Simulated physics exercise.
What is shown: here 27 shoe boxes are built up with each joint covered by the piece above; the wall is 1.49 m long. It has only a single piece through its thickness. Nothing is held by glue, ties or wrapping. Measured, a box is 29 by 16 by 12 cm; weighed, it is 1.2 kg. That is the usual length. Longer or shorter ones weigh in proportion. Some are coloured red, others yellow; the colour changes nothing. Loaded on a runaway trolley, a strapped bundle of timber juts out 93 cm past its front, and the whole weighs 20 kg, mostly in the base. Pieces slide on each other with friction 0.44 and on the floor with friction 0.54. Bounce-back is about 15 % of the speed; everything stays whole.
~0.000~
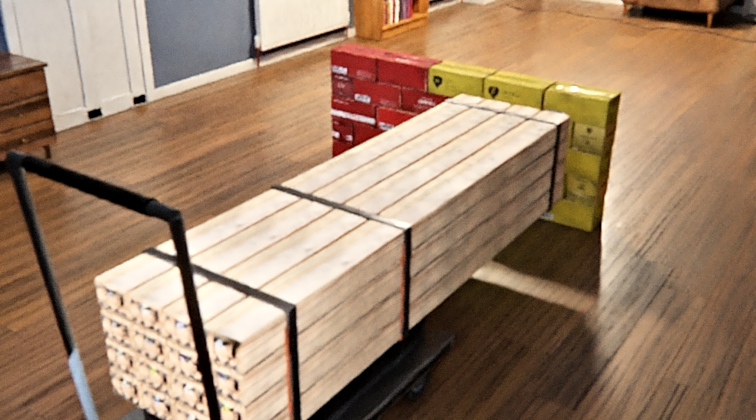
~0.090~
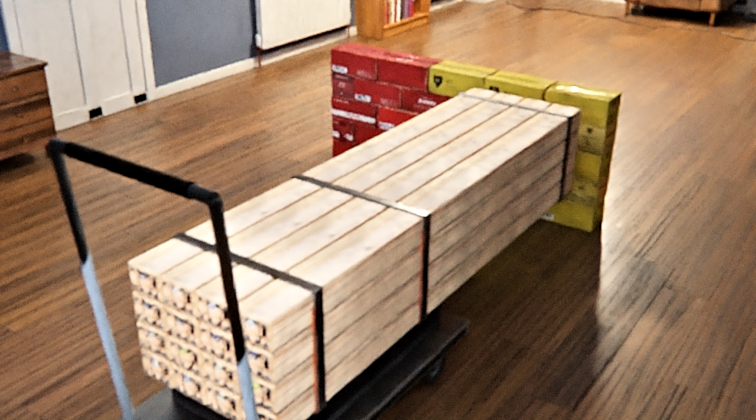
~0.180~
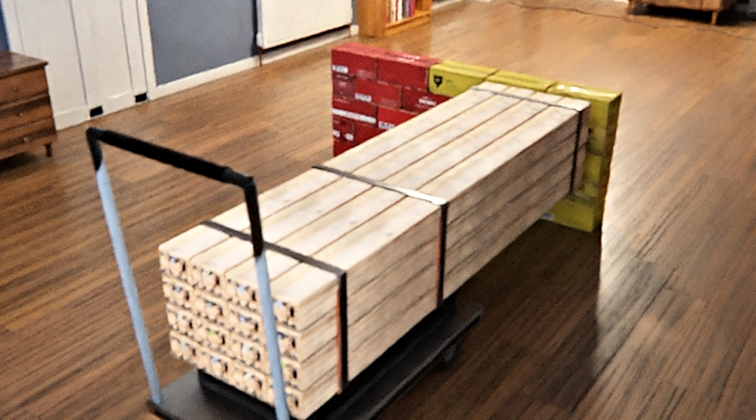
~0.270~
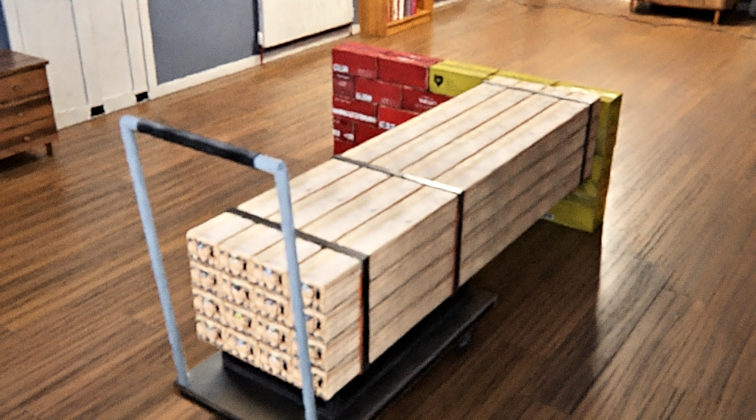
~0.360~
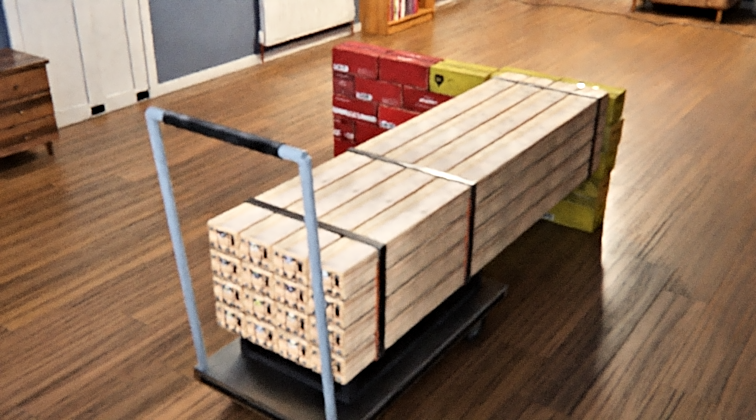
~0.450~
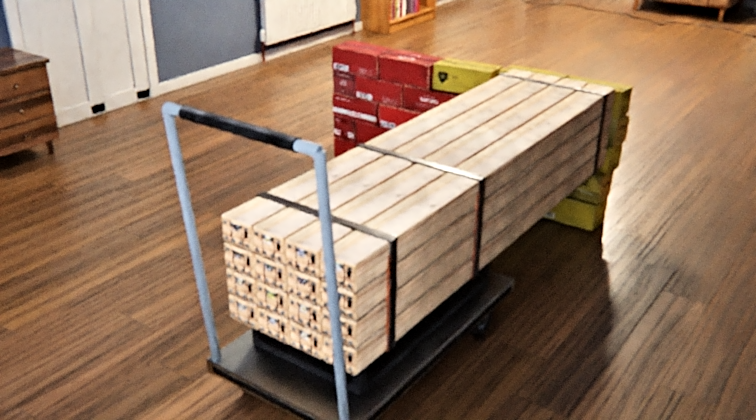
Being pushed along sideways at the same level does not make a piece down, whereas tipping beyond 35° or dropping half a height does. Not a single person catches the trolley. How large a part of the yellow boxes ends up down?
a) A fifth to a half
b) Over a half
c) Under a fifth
Over a half (b).
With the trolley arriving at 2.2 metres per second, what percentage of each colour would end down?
The yellow would finish 70 in a hundred down, the red 0 in a hundred.
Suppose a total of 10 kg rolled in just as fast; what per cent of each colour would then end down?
Yellow 60, red 0 %.
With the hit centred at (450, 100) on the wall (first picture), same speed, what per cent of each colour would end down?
Down at the end: Yellow 60 percent, red 50 percent.
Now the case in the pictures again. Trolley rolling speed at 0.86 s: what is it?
About 0.5 m/s.
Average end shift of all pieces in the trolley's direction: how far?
Mean shift: Roughly 20 cm.
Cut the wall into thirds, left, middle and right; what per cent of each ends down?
Per cent by third - left: 0; middle: 30; right: 90.
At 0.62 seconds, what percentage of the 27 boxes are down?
0 %.
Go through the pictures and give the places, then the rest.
In the first frame (each place is the centre of the face we see best; the camera moves round a little), load (563, 146) 37 cm short of the wall; top yellow box (575, 109); top red box (402, 75); all as stacked.
In the second frame, load (574, 138) 26 cm short of the wall; top yellow box (575, 109).
In the third frame, load (584, 131) 15 cm short of the wall.
In the fourth frame, load (594, 124) 48 mm short of the wall.
In the fifth frame, load (602, 119) 37 mm into the wall's line; 7 have shifted.
In the sixth frame, load (608, 115) 10 cm into the wall's line; top red box (403, 73); steepest lean 6°, the box at (585, 188); 11 have shifted.
By 0.62 s, load 18 cm past the wall's line, still rolling; none of the 15 yellow boxes down (0 of 27 in all colours); top yellow box tilted 23°, 42 mm lower.
By 0.86 s, load 31 cm past the wall's line, still rolling; 11 of the 15 yellow boxes down (11 of 27 in all colours); top yellow box on its side.
When it is over (2.4 s), load 85 cm past the wall's line, still rolling; 11 of the 15 yellow boxes down (11 of 27 in all colours); top yellow box on its side; top red box unmoved. That is 73 per cent. In pixels of the last frame, middles, top yellow box near (611, 149), top red box near (412, 69).
